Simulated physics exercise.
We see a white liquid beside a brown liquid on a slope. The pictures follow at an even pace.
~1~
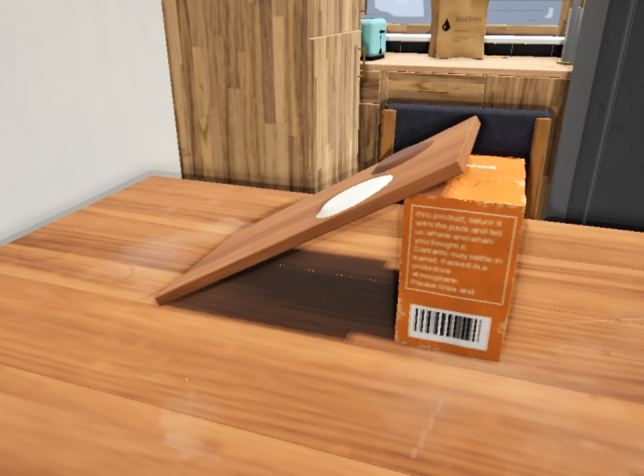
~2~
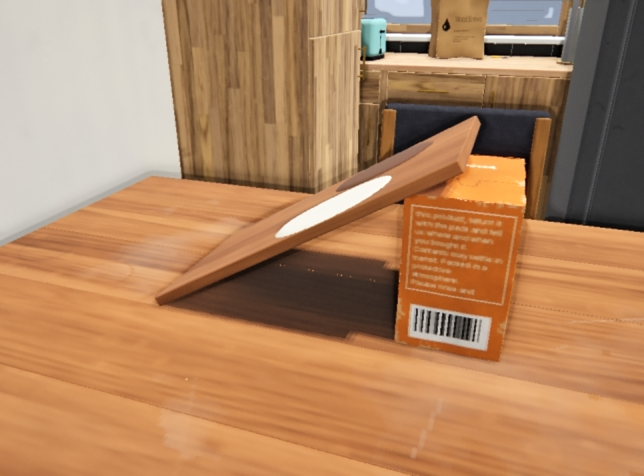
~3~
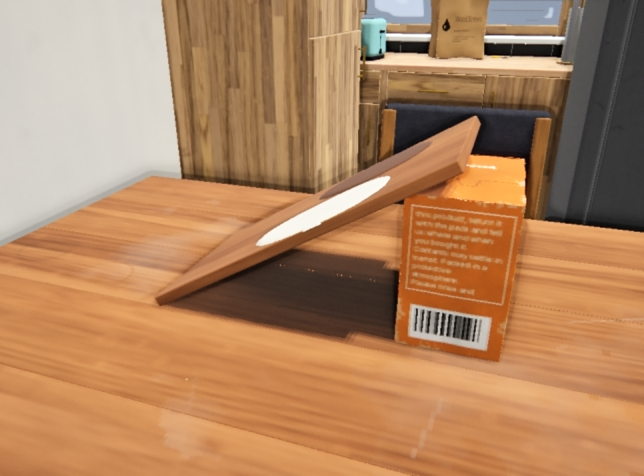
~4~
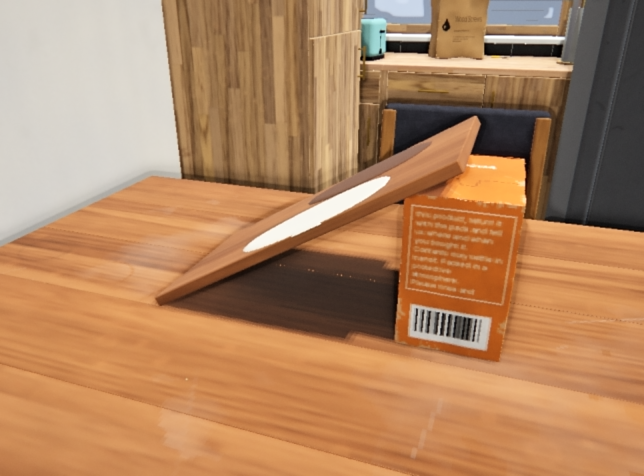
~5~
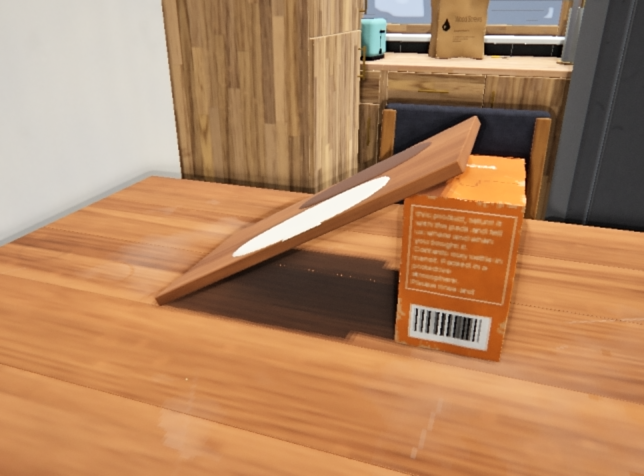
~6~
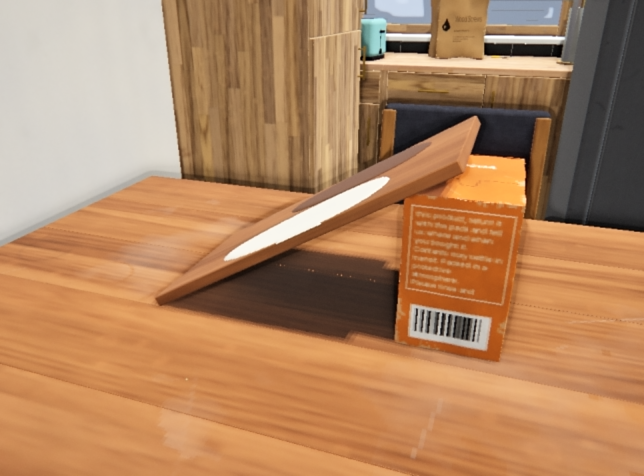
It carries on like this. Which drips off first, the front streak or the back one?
The front one gets there first.
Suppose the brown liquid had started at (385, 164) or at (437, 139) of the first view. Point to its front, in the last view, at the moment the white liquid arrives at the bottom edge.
Around (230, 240) in the first try, (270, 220) in the second.
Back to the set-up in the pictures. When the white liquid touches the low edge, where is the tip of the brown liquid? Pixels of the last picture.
Roughly at (252, 229).
Soon after, the white liquid is close to the edge; the brown liquid is three quarters of the way down.
In the end, the white liquid is at the low edge; the brown liquid is three quarters of the way down.
